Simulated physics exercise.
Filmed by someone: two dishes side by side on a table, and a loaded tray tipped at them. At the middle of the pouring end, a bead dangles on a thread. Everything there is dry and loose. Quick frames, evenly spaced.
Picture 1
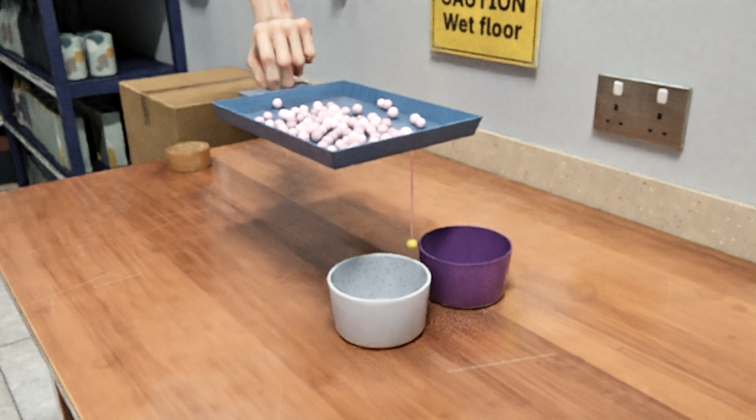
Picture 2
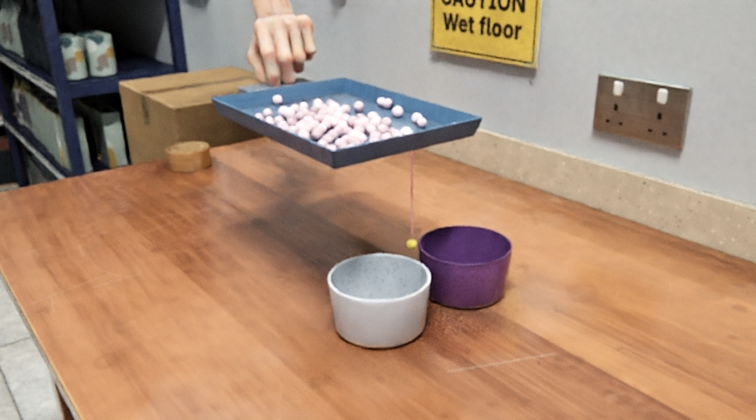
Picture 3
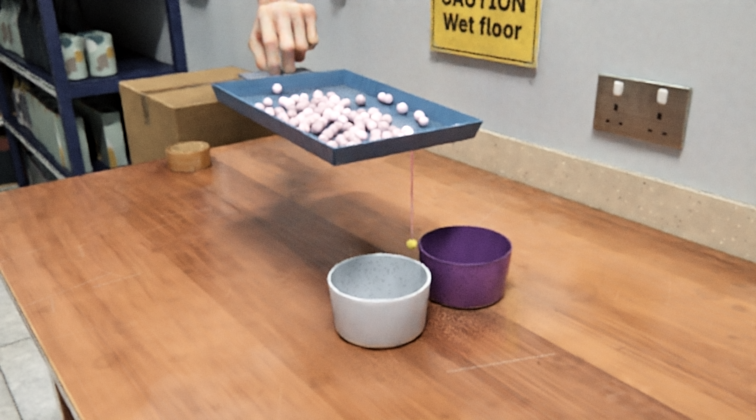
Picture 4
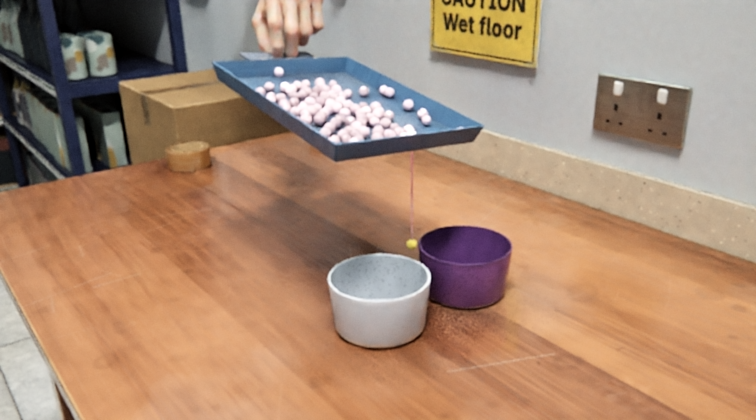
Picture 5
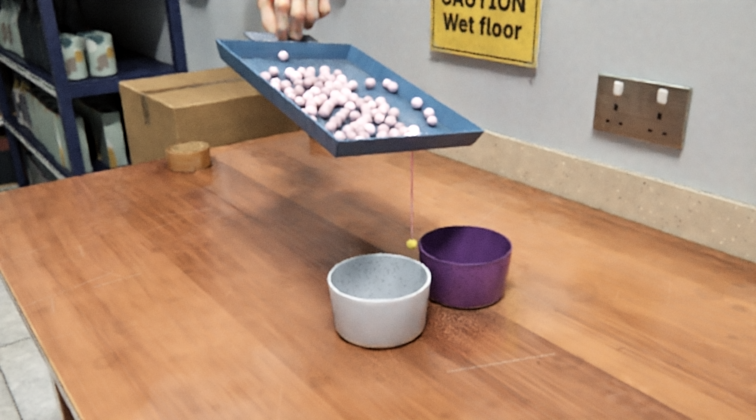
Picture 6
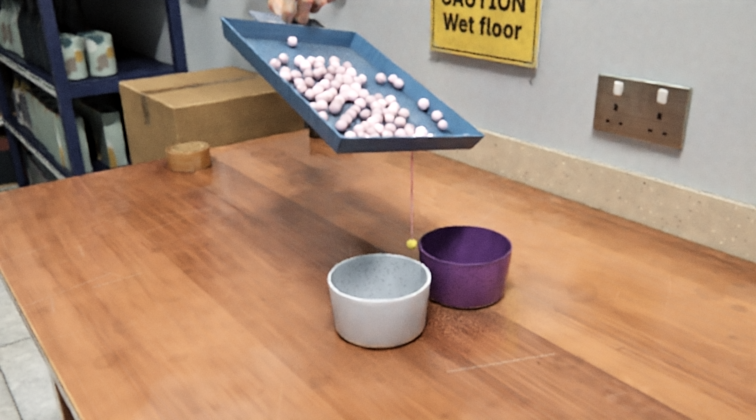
To begin with, a hand holds a blue tray of small pale pink balls almost level above a grey bowl and a purple bowl on a wooden table. The hand then raises the tray's far end, steepening its slope, and the balls start shifting toward the lower edge, while a yellow bead hangs beneath.
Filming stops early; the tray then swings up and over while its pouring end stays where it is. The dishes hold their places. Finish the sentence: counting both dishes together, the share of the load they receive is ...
The share is greater than half.
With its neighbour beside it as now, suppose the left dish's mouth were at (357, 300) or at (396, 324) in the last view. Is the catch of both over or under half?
In the first position a minority, in the second a minority.
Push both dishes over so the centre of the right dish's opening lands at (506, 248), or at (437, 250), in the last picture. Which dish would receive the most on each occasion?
In turn: The right-side dish; the right-side dish.
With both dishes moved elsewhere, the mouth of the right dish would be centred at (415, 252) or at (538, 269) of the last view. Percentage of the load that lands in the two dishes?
It would be roughly 0 per cent, followed by roughly 0 per cent.
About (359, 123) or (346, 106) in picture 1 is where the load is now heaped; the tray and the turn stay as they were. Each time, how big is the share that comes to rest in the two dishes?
About 90 %, then about 80 %.
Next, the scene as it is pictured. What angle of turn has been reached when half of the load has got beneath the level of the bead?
I'd put it at about 85 degrees.
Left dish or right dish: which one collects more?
The one to the right is fuller.
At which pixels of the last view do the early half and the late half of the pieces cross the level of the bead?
I'd put it at roughly (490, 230), and after that at roughly (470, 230).
Just after the last frame, tray tipped steeply; roughly two thirds on the tray; about a tenth in the right dish; just a few outside both; roughly a quarter in the air.
A moment on, tray tipped past a quarter turn; just a few on the tray; the larger part in the right dish; about a tenth outside both; just a few in the air.
Further on, tray tipped past a quarter turn; the larger part in the right dish; about a tenth outside both.
When it is over, tray tipped past a quarter turn; not one in the left dish; the larger part in the right dish; about a tenth outside both.
